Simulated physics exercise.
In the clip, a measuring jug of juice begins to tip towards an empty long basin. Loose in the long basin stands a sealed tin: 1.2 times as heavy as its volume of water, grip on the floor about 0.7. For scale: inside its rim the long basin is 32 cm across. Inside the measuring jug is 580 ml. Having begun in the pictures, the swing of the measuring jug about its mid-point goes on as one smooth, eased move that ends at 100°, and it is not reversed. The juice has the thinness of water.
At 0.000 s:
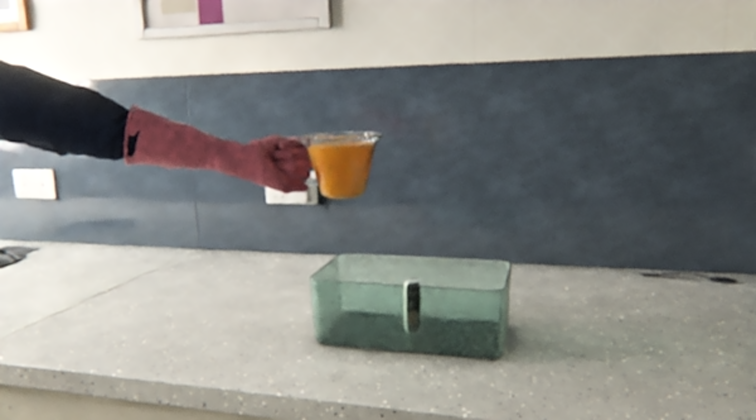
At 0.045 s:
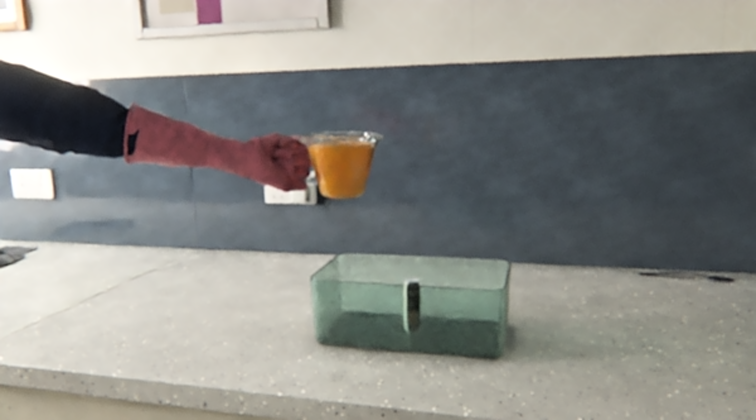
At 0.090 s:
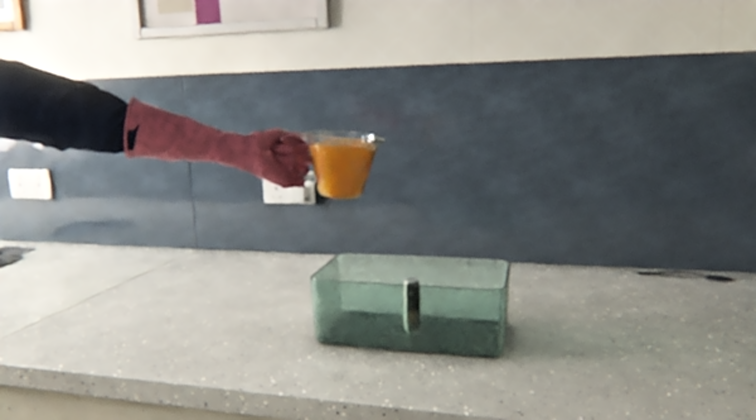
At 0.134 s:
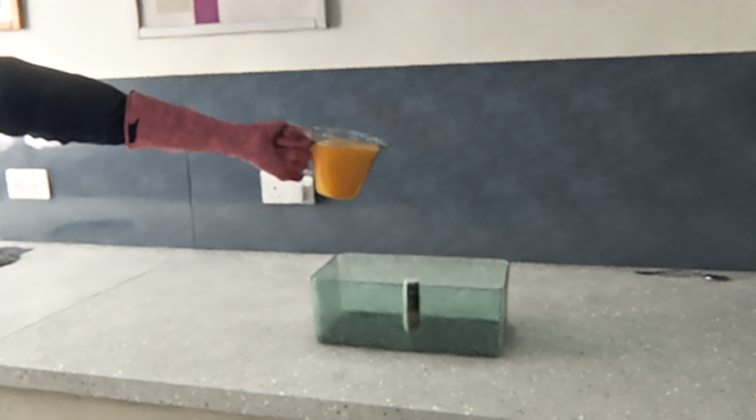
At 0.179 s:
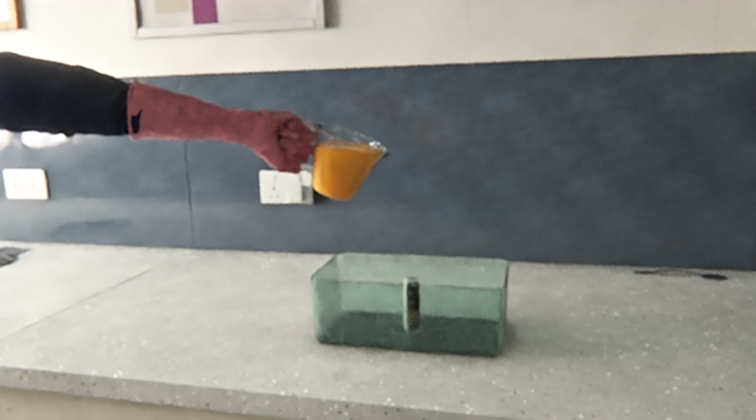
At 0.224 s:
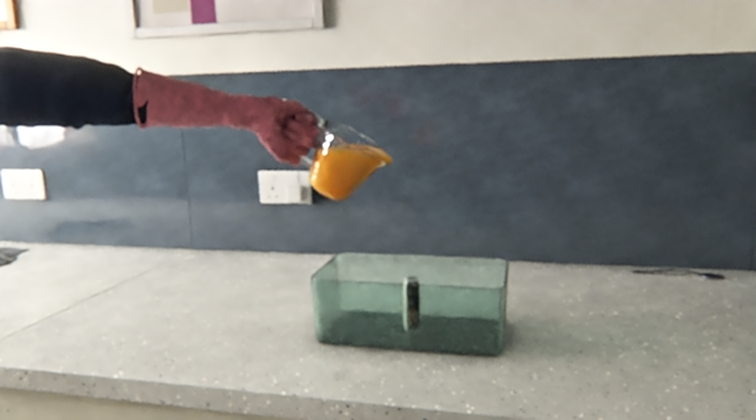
A gloved hand gradually tilts a jug of orange juice rightward above a green basin.
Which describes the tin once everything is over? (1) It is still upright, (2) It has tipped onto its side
Answer: 1.
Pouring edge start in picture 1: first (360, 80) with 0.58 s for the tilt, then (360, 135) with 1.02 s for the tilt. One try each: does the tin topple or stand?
Trial 1 - tin tips; trial 2 - tin tips.
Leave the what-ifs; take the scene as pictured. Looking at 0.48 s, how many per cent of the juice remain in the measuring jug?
Close to 38 percent of the liquid remains at that time.
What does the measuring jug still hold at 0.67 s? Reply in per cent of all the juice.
Roughly 5 percent remains.
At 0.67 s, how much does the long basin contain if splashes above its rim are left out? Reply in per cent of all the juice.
Near 80 in a hundred.
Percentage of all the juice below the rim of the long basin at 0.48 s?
About 20%.
By 0.48 s the tilt is 93° and 38 per cent is still to pour; the tin stands where it began.
By 0.67 s the tilt is 100° and 5 per cent is still to pour; the tin stands where it began.
By 0.87 s the tilt is 100° and 0 per cent is still to pour; the tin stands where it began.
By 1.08 s the tilt is 100° and 0 per cent is still to pour; the tin stands where it began.
At rest the tin stands where it began.
